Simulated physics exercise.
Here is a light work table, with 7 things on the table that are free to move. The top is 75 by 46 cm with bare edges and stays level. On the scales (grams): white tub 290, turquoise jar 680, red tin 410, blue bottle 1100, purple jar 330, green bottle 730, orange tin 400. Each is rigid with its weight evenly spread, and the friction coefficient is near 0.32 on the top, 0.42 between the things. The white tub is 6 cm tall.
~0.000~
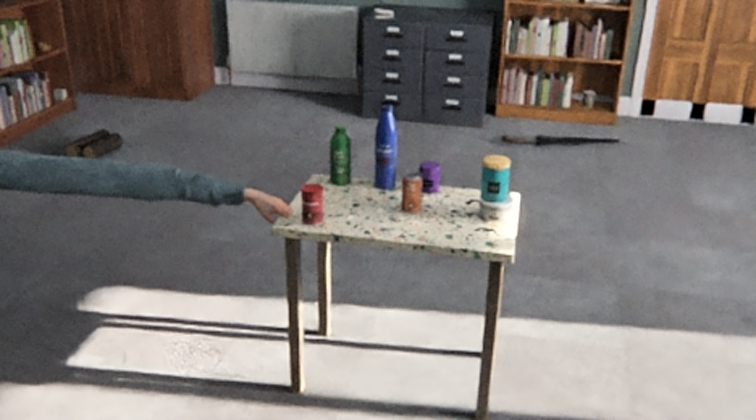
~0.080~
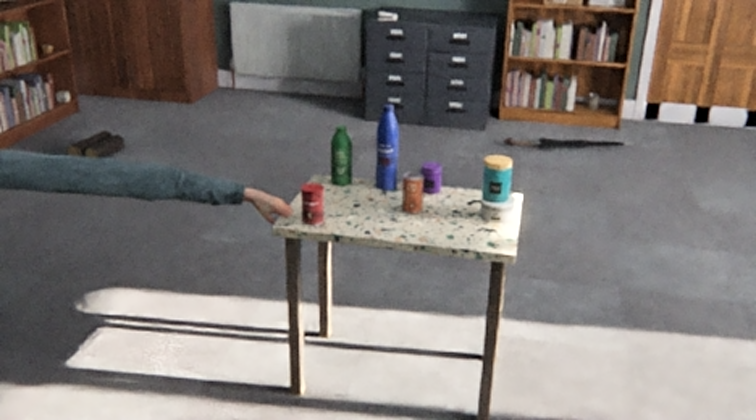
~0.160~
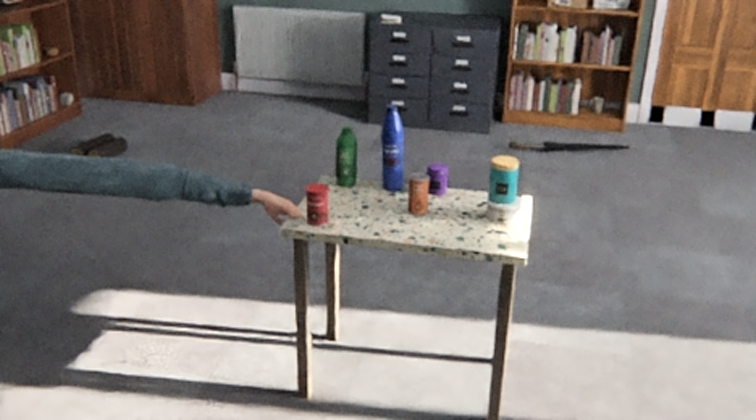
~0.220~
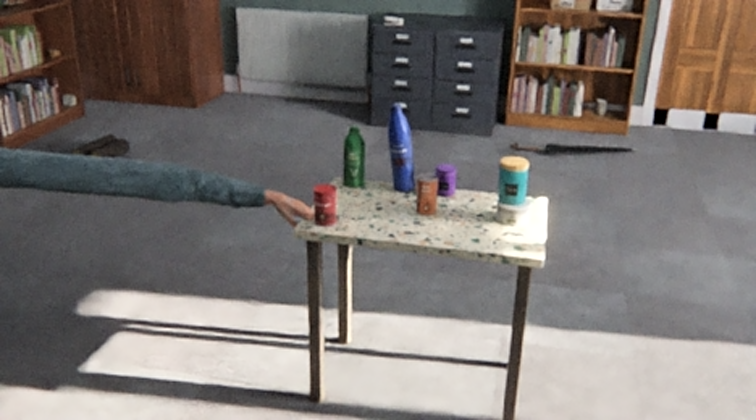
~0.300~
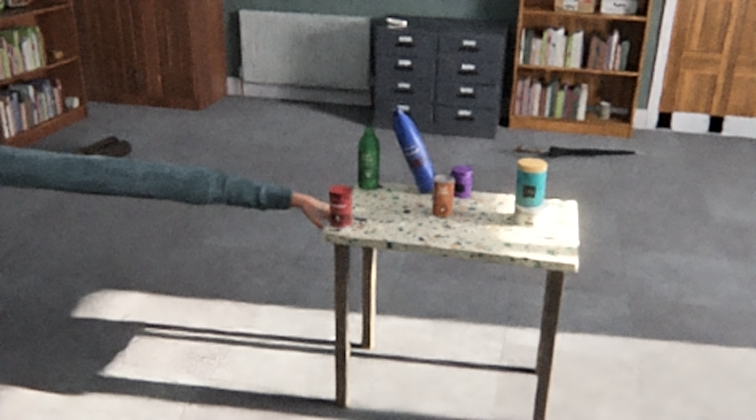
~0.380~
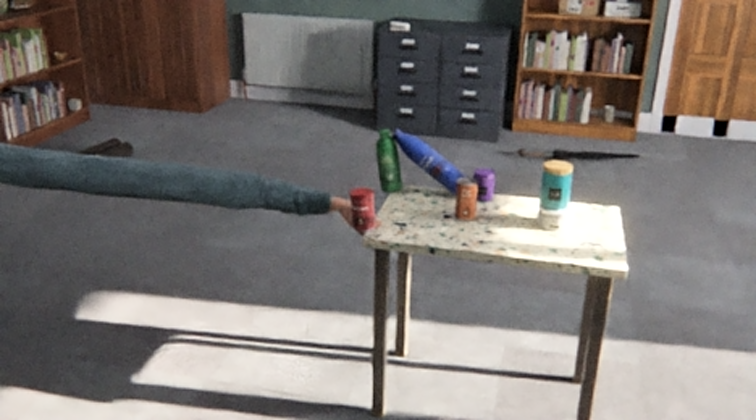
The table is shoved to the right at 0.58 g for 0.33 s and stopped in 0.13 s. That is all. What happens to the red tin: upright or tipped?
The red tin topples.
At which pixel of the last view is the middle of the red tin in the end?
Near (354, 385).
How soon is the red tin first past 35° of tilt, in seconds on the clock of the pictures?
At about 0.5 s.
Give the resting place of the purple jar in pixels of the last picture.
Near (571, 194).
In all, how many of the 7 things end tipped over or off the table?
In all, 3.
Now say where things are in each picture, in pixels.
In the first picture, red tin (313, 205); white tub (496, 207).
In the second picture, blue bottle (387, 147); purple jar (431, 178).
In the third picture, table shifted 3 cm; blue bottle (393, 147); green bottle (346, 155).
In the fourth picture, table shifted 7 cm; blue bottle (400, 148) 8° off upright; white tub (513, 210) moved 3 cm.
In the fifth picture, table shifted 16 cm; blue bottle (414, 149) 25° off upright; purple jar (461, 182) moved 7 cm.
In the sixth picture, table shifted 29 cm; red tin (363, 210) off the table; green bottle (388, 160) off the table.
After 0.48 s, table shifted 42 cm; blue bottle on its side; white tub moved 15 cm; turquoise jar moved 15 cm.
After 0.58 s, table shifted 43 cm; blue bottle on its side; white tub moved 7 cm; turquoise jar moved 7 cm.
After 0.78 s, table shifted 43 cm; blue bottle on its side.
In the end (1.6 s), off the table and tipped over, red tin and green bottle; toppled on the table, blue bottle; the other 4 under 5 cm from the start. In the last view, red tin near (354, 385).
